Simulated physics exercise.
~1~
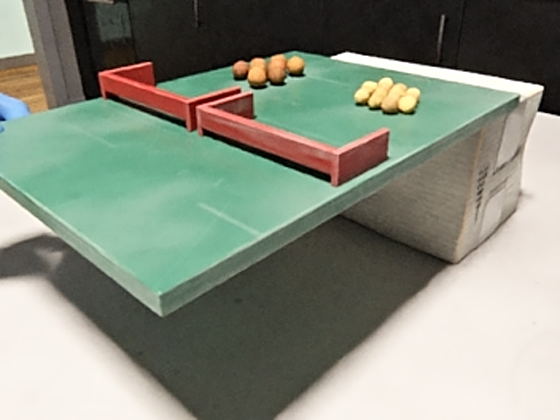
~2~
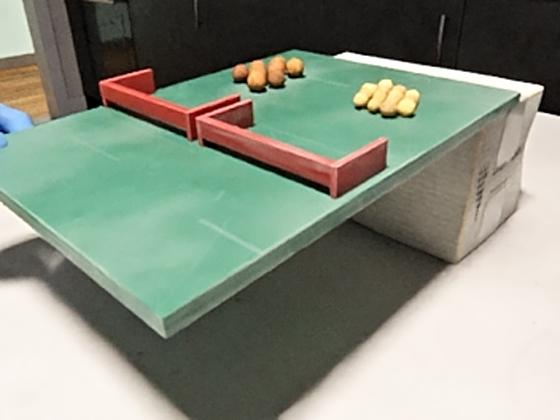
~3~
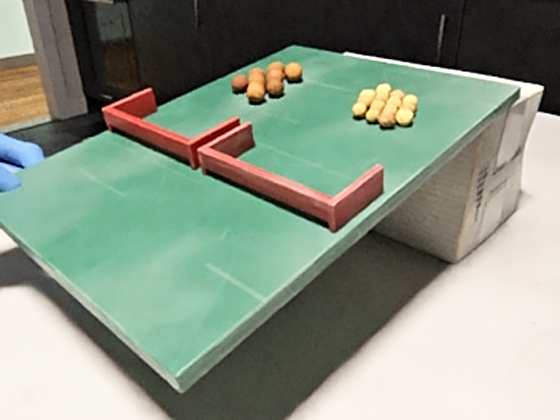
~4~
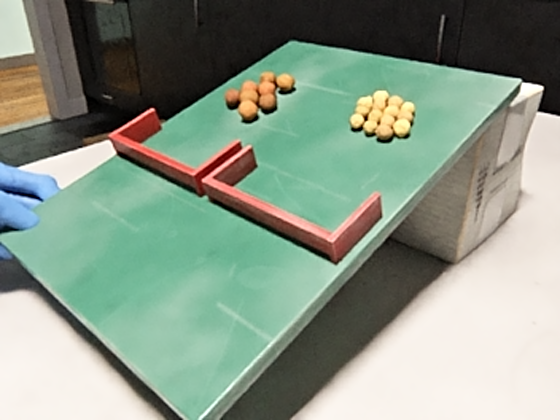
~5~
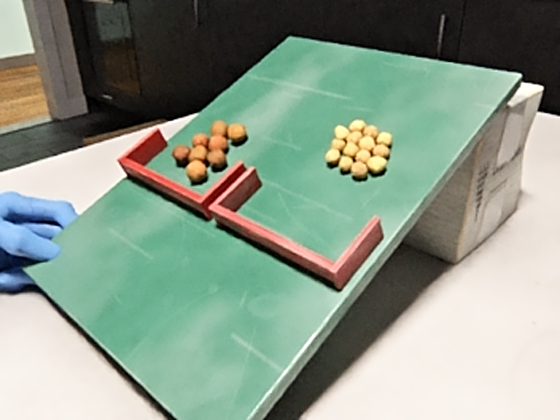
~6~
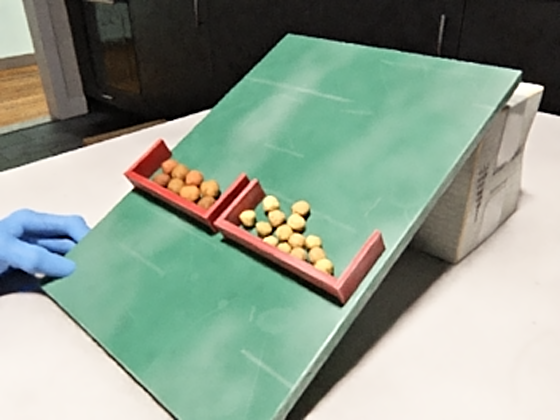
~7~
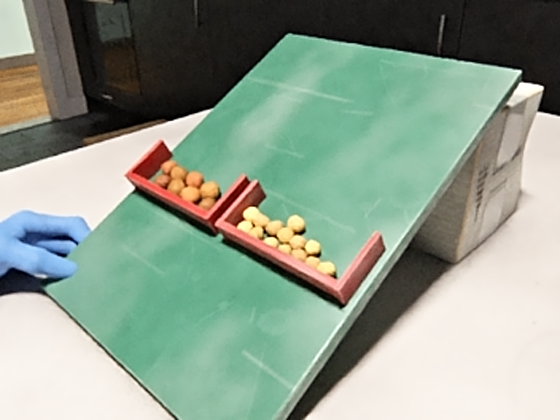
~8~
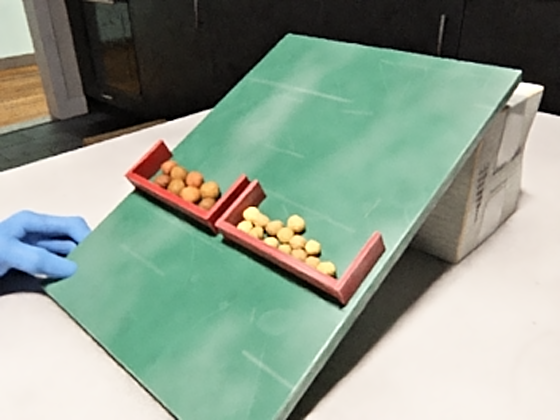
A green board propped on a white box was lowered at its free end by a blue-gloved hand until it became a ramp, and the brown balls and yellowish balls slid down it, each group ending up piled behind its own red barrier.
